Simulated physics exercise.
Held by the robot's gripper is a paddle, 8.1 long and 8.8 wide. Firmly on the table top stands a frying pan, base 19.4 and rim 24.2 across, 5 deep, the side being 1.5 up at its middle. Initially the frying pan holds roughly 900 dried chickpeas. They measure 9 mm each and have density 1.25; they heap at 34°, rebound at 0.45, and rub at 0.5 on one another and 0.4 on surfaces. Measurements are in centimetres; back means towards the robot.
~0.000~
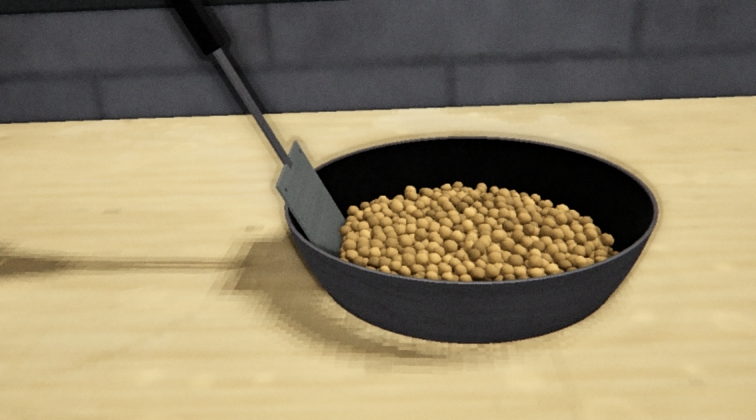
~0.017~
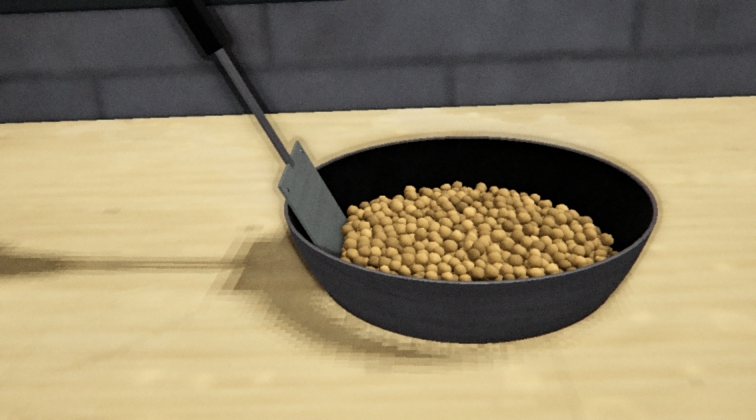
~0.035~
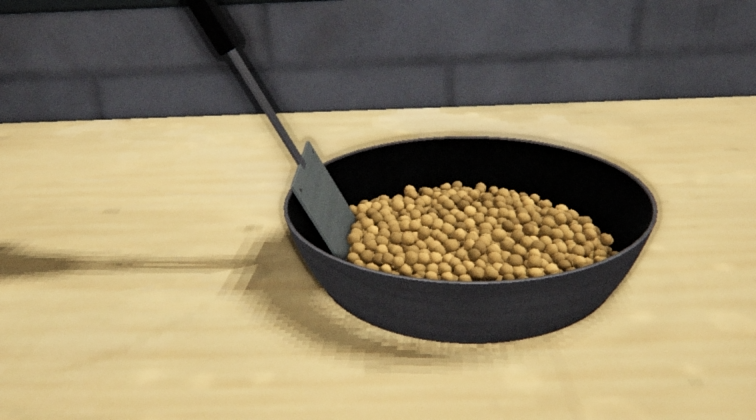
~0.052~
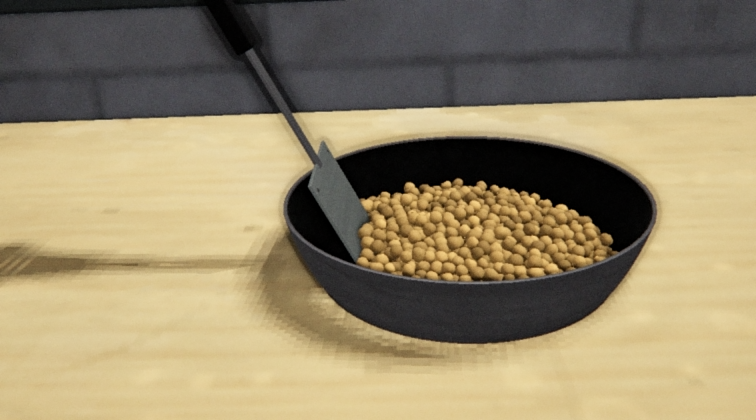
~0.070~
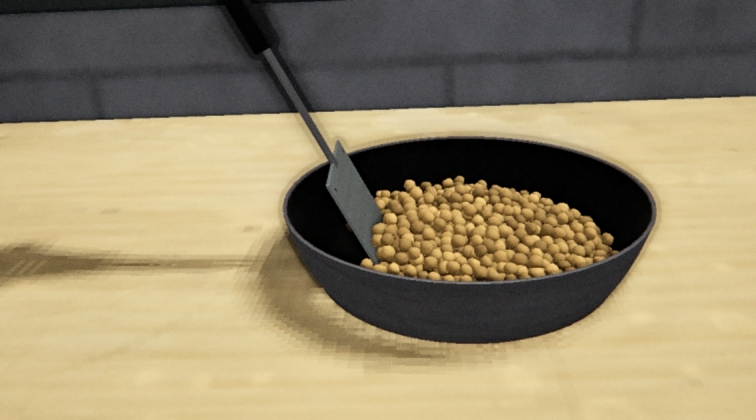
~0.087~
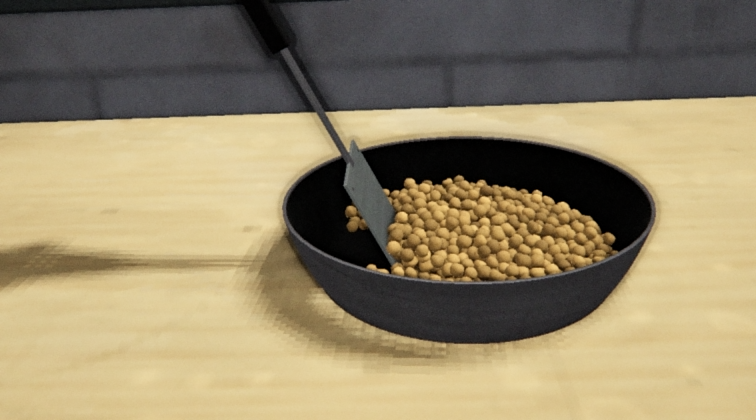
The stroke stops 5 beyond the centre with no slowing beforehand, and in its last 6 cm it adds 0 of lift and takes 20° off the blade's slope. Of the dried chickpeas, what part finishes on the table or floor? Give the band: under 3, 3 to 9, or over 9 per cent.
Under 3 per cent.
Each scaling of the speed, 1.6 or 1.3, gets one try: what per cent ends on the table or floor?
Some 0 per cent, then some 0 per cent, on the table or floor.
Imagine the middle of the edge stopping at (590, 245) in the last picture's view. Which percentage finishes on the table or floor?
Close to 5 per cent finishes on the table or floor.
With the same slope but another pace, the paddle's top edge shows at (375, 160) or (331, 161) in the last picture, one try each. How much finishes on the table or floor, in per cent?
Roughly 0 per cent, then roughly 0 per cent.
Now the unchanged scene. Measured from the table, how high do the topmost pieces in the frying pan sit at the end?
Top of the heap: Roughly 5.0 cm above the table top.
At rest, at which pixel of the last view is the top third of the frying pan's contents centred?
About (567, 220).
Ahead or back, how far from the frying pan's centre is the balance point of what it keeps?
It rests close to 4.0 centimetres ahead of centre.
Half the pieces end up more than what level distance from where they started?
The figure is about 3 cm.
After 0.14 s, sloping 63°, highest piece 5 above the table; 900 in the frying pan.
After 0.18 s, sloping 54°, highest piece 5 above the table; 900 in the frying pan.
After 0.41 s, sloping 44°, highest piece 5 above the table; 900 in the frying pan.
After 1.46 s, sloping 44°, highest piece 5 above the table; 900 in the frying pan.
In the end, 900 in the frying pan. That is 0 % on the table or floor.
